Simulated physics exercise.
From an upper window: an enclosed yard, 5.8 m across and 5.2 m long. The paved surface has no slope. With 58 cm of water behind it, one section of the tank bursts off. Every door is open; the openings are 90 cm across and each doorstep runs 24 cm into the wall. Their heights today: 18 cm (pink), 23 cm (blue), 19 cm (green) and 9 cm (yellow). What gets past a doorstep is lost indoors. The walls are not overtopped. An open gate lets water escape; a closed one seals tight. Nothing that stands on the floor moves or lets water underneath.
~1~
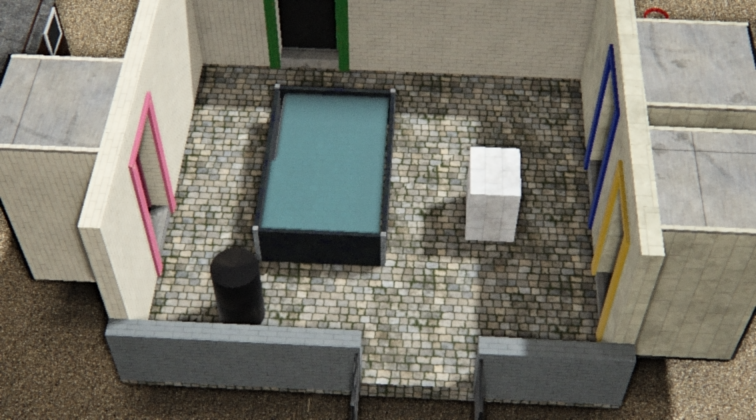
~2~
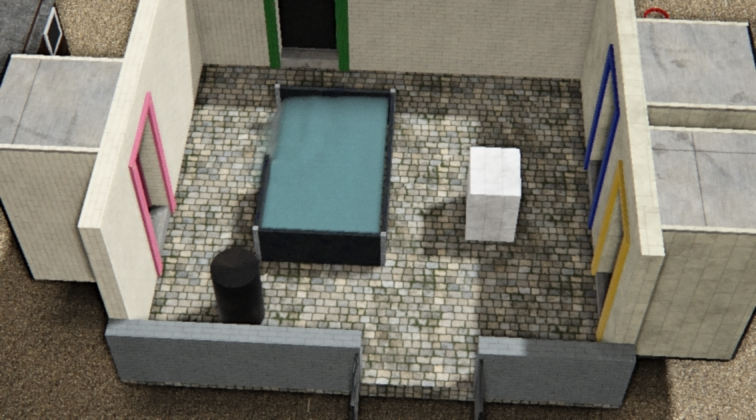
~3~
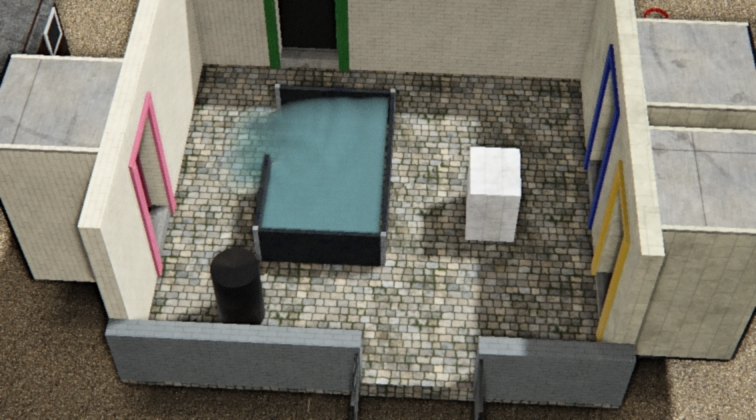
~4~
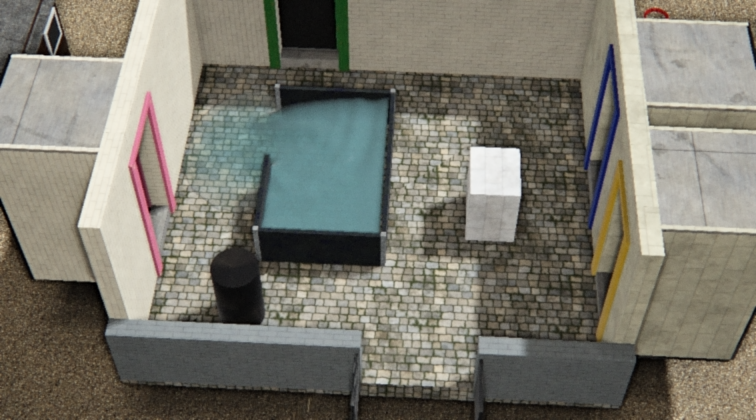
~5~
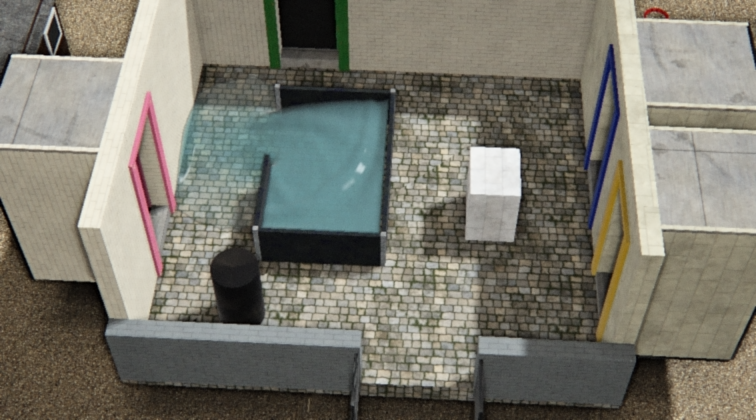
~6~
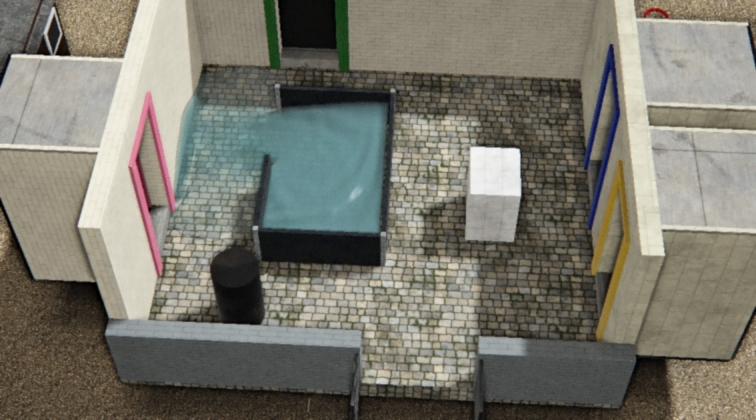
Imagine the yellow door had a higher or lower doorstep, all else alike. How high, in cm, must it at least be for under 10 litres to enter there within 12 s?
Some 12.5 cm above the ground.
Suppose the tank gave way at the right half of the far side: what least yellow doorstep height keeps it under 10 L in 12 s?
Then roughly 7.0 cm.
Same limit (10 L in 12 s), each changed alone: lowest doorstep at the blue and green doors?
About 5.5 cm at blue and 11.5 cm at green.
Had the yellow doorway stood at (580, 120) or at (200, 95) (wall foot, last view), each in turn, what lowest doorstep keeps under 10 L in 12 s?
Roughly 16 and 36 cm.
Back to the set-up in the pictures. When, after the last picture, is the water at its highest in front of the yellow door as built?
At about 6.5 s.
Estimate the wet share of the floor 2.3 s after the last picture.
About 50 per cent.
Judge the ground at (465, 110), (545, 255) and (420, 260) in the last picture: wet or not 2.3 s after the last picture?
In turn: Wet, still dry, not reached.
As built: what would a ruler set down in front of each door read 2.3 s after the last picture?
Depths in cm: Pink 10, blue 0, green 15, yellow 0.
Then, 0.7 s after the last picture water covers 15 % of the floor, deepest (55 cm) near (202, 70); it has not reached the yellow door.
Then, 2.3 s after the last picture water covers 50 % of the floor, deepest (30 cm) near (200, 141); it has not reached the yellow door.
Then, 11.3 s after the last picture water covers 95 % of the floor, deepest (10 cm) near (414, 79); 9 cm at the yellow door, 47 litres in over its 9 cm doorstep.
At the yellow door as built, the water peaked near 15 cm, 6.3 s after the last picture.
With a doorstep of 9.5 cm, 40 litres would have come in within the 12 s; with 15.5 cm, 0 litres. So under 10 litres takes about 12.5 cm.
